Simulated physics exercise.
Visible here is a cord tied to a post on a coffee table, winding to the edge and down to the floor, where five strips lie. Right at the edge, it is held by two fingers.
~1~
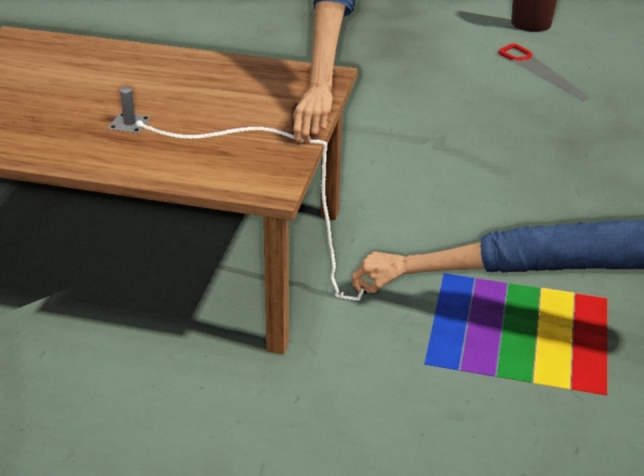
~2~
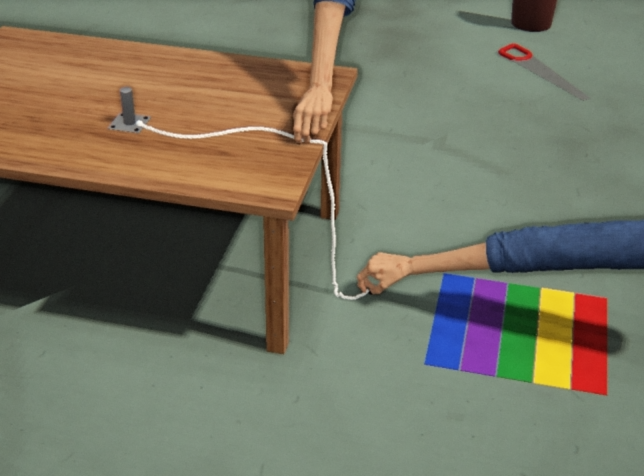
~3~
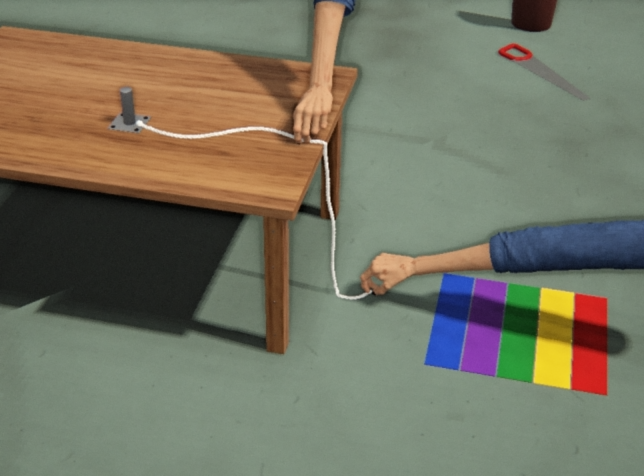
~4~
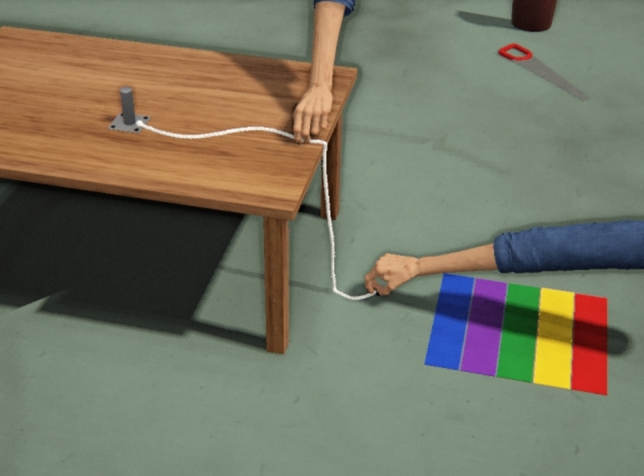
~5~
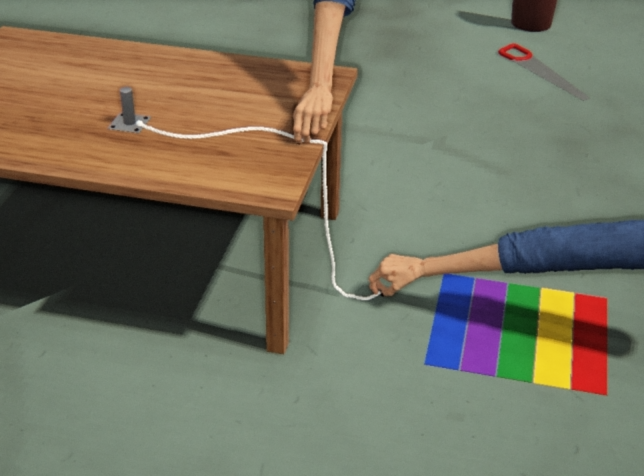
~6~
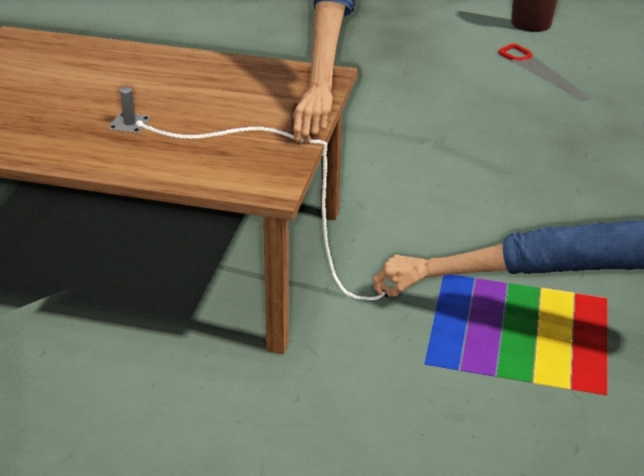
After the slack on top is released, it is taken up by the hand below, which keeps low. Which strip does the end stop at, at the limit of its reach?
It stops at the purple strip.
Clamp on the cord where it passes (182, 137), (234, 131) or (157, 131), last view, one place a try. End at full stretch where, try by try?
First try near (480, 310), second near (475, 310), third near (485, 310).
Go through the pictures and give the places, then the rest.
End (363, 290); blue (445, 349); purple (480, 355); green (516, 361); yellow (553, 367); red (590, 373), in the first frame.
End (368, 290); cord through (162, 133) (226, 132) (293, 137) (327, 173) (333, 231) (334, 280), in the second frame.
End (371, 291), in the third frame.
End (375, 292); cord through (162, 133) (226, 132) (293, 137) (325, 174) (331, 231) (334, 280), in the fourth frame.
End (379, 292), in the fifth frame.
End (384, 293); cord through (162, 133) (226, 132) (293, 137) (325, 173) (325, 230) (337, 280), in the sixth frame.
Soon after, end near (425, 300); short of the strips.
Then, end near (465, 306); over blue.
At full stretch, end near (488, 309); over purple. The end stops over the purple strip.
